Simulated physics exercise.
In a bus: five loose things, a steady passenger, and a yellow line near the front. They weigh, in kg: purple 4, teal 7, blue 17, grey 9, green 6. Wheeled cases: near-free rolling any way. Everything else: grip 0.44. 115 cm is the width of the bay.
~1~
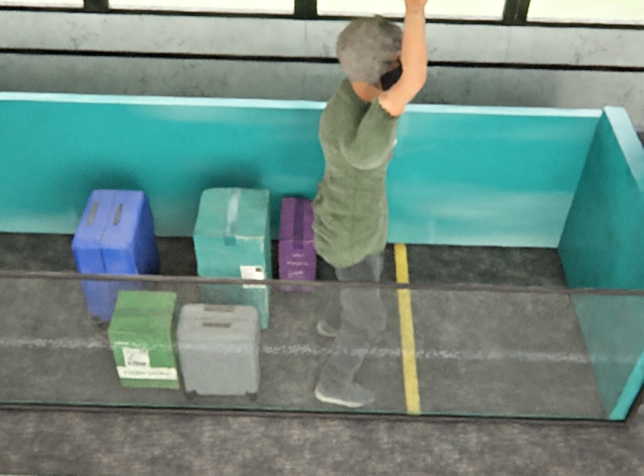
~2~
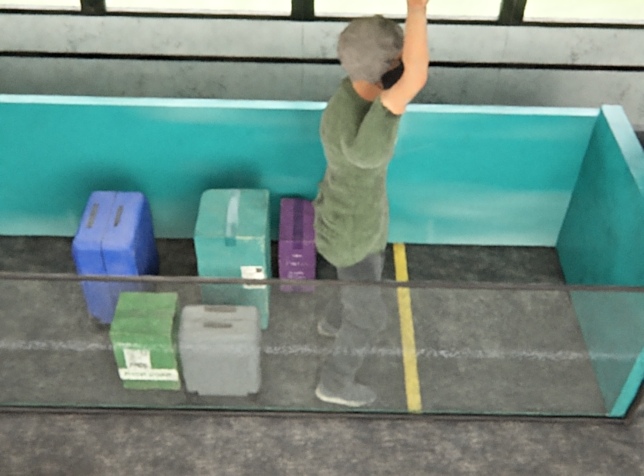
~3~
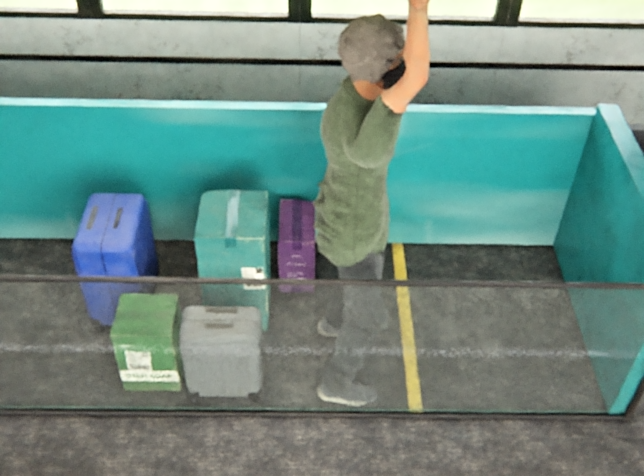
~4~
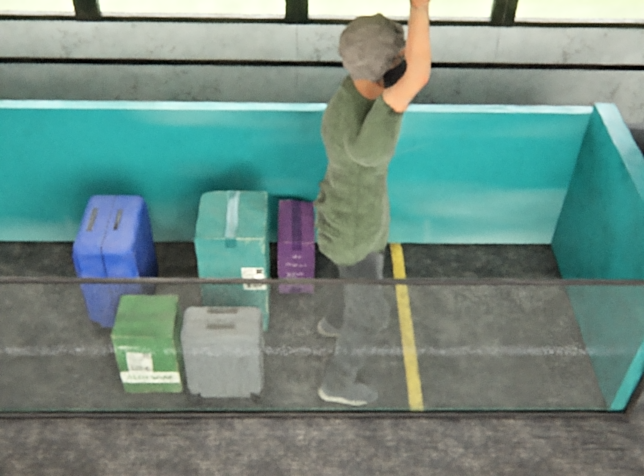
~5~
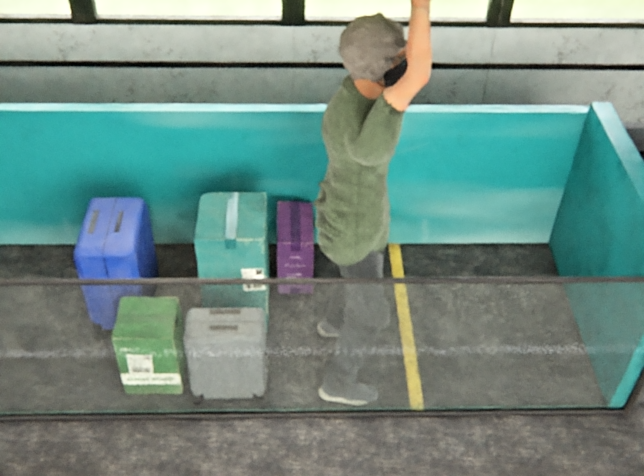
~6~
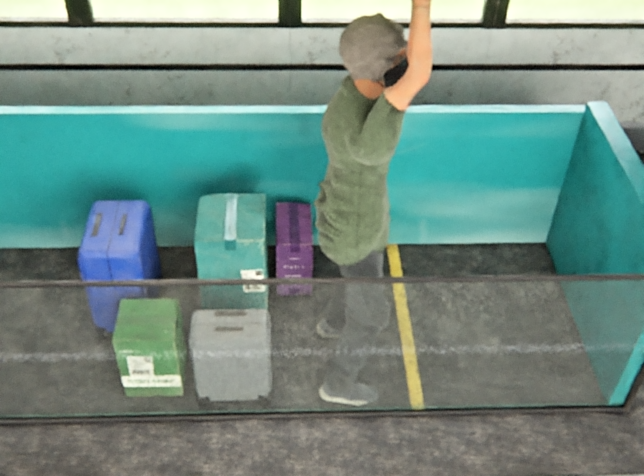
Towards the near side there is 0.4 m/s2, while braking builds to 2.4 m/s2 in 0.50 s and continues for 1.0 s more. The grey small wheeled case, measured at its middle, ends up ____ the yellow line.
Before.
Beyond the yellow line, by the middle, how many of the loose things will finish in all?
Total: 0.
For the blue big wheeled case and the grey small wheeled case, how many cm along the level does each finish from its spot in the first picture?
Lab note: Blue big wheeled case shifted 60, grey small wheeled case shifted 30.
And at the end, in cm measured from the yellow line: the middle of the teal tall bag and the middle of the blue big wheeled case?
Result: Teal tall bag = 60 cm short, blue big wheeled case = 90 cm short.
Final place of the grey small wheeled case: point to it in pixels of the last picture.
At about (295, 361).
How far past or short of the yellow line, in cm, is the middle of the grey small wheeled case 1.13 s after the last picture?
It sits around 60 cm short of the mark.
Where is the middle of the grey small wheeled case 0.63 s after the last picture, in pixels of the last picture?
Look around (295, 361) and it's there.
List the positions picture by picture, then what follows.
In the first picture, grey small wheeled case (222, 354), green pack (149, 340).
In the second picture, grey small wheeled case (223, 355), green pack (150, 342).
In the third picture, grey small wheeled case (224, 356), green pack (151, 343).
In the fourth picture, grey small wheeled case (225, 356), green pack (152, 345).
In the fifth picture, grey small wheeled case (228, 357), green pack (152, 346).
In the sixth picture, grey small wheeled case (233, 359), green pack (152, 348).
Then, 0.23 s after the last picture the grey small wheeled case is 75 cm short of the yellow line, tilted 0°, near (258, 362) in the last picture's view.
Then, 0.63 s after the last picture the grey small wheeled case is 58 cm short of the yellow line, tilted 0°, near (295, 361) in the last picture's view; the green pack 123 cm short of the yellow line, tilted 0°.
Then, 1.13 s after the last picture the grey small wheeled case is 58 cm short of the yellow line, tilted 0°, near (295, 361) in the last picture's view.
In the final state, purple carton stops short of the yellow line; teal tall bag stops short of the yellow line; blue big wheeled case stops short of the yellow line; grey small wheeled case stops short of the yellow line; green pack stops short of the yellow line.
